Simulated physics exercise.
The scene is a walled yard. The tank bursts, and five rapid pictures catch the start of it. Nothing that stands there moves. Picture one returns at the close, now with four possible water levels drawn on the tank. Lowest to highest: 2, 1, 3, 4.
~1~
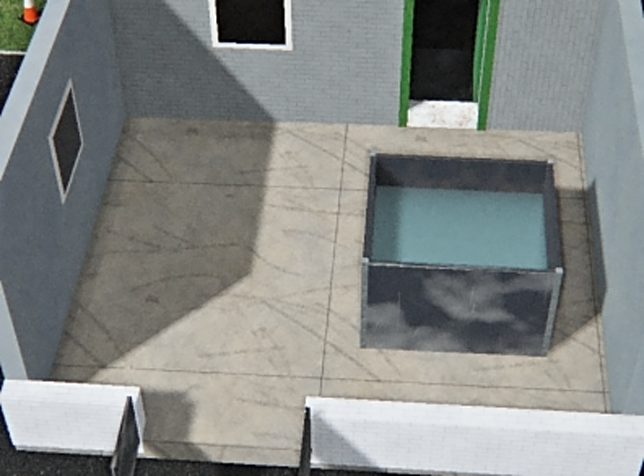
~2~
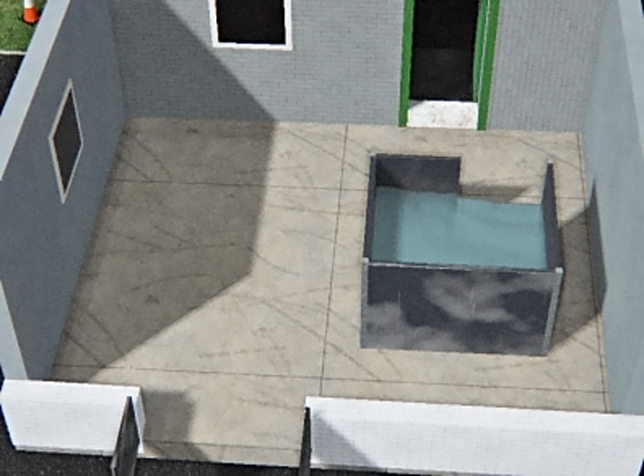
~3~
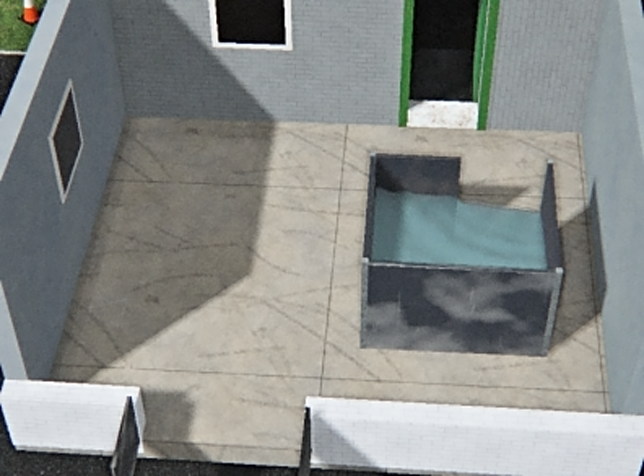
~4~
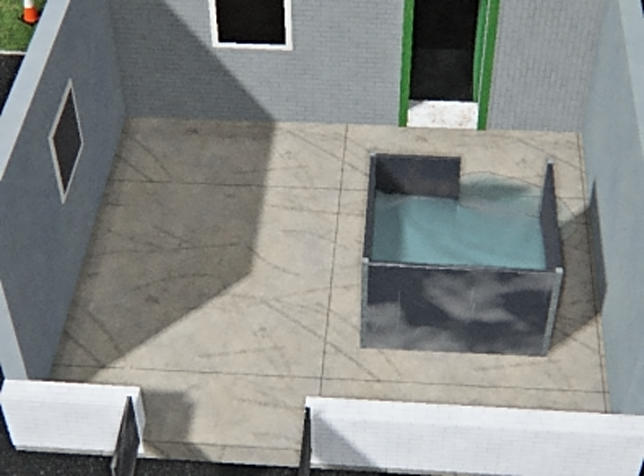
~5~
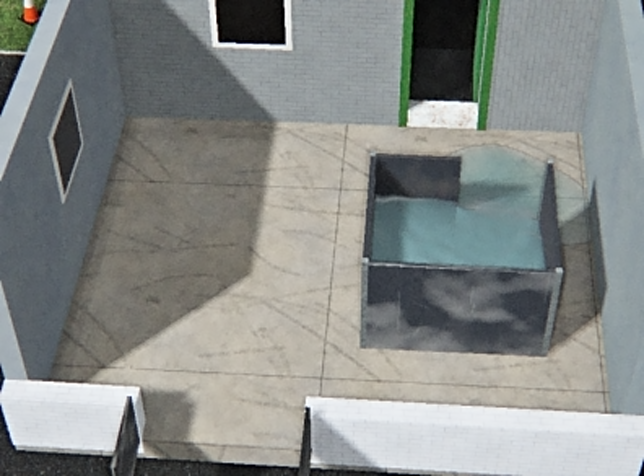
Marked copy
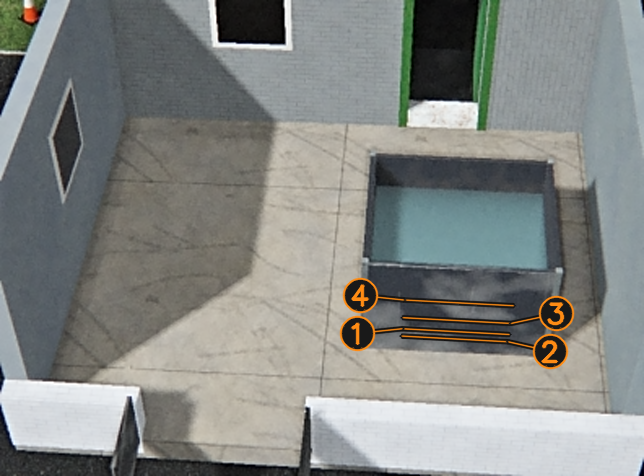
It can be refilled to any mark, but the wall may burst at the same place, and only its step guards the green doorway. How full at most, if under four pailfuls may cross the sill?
3.
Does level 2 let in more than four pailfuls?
No.
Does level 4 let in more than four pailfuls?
Yes.
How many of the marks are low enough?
Three.
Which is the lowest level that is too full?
The answer is 4.
On the marked copy, 1 at (455, 331); 2 at (454, 338); 3 at (456, 320); 4 at (458, 302); from the bottom up 2, 1, 3, 4.
Choosing 1, nothing gets over.
Choosing 2, nothing gets over.
Choosing 3, a splash gets over, under a bucket.
Choosing 4, about 8 bucketfuls get in.
